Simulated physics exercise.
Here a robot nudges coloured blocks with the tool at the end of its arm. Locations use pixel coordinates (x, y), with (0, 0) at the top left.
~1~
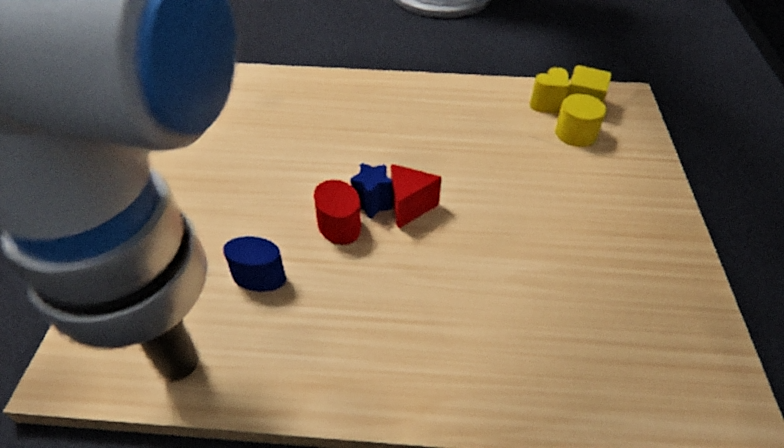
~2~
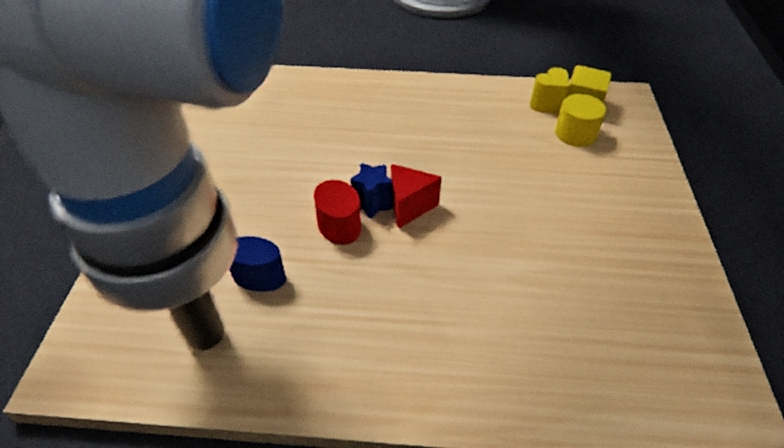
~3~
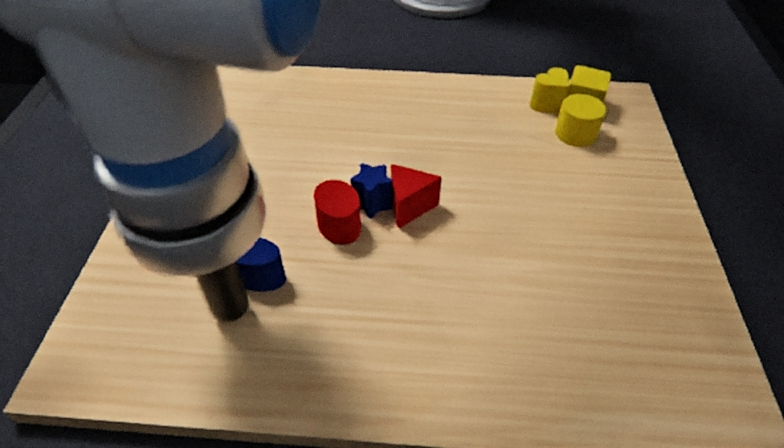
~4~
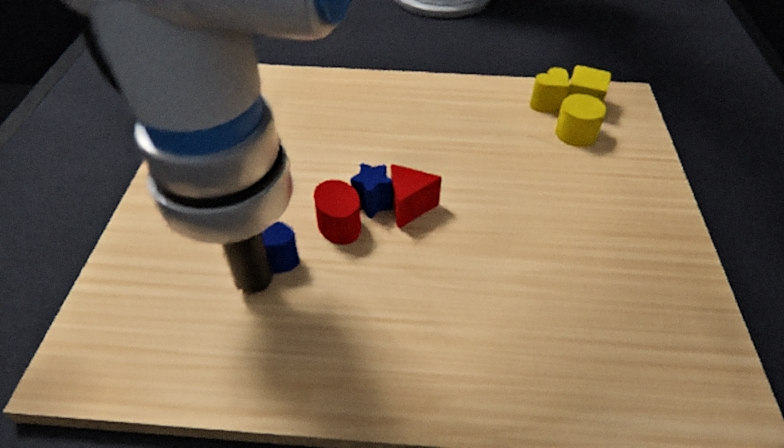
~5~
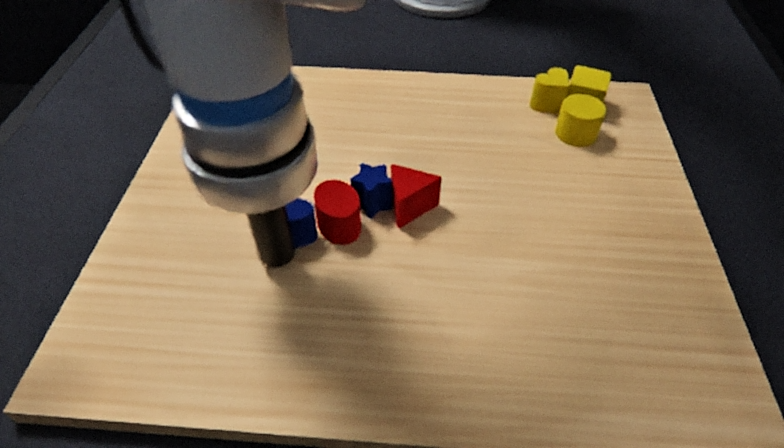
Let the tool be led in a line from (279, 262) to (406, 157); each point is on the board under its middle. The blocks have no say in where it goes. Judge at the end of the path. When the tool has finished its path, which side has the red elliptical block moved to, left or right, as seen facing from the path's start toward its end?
Toward the right.
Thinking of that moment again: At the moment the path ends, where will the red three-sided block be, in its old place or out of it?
The answer is that it is displaced.
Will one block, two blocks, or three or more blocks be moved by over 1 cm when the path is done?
It looks like three or more blocks will be pushed more than about 1 cm.
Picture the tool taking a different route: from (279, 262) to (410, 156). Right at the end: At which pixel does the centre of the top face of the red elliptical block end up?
Most likely (447, 127).
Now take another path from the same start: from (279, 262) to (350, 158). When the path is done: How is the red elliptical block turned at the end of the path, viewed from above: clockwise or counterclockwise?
It rotates clockwise.
On the path given first. One third of the way, tool (326, 215); blue elliptical block (293, 182), turned 20° anticlockwise; red elliptical block (359, 181); blue star-shaped block (387, 164); red three-sided block (421, 177), turned 25° clockwise.
Two thirds of the way, tool (369, 181); blue elliptical block (293, 182), turned 25° anticlockwise; red elliptical block (402, 150), turned 15° clockwise; blue star-shaped block (430, 136), turned 15° clockwise; red three-sided block (426, 176), turned 40° clockwise.
At the end, tool (407, 149); blue elliptical block (293, 182), turned 25° anticlockwise; red elliptical block (443, 129), turned 35° clockwise; blue star-shaped block (476, 124), turned 40° clockwise; red three-sided block (427, 176), turned 45° clockwise.
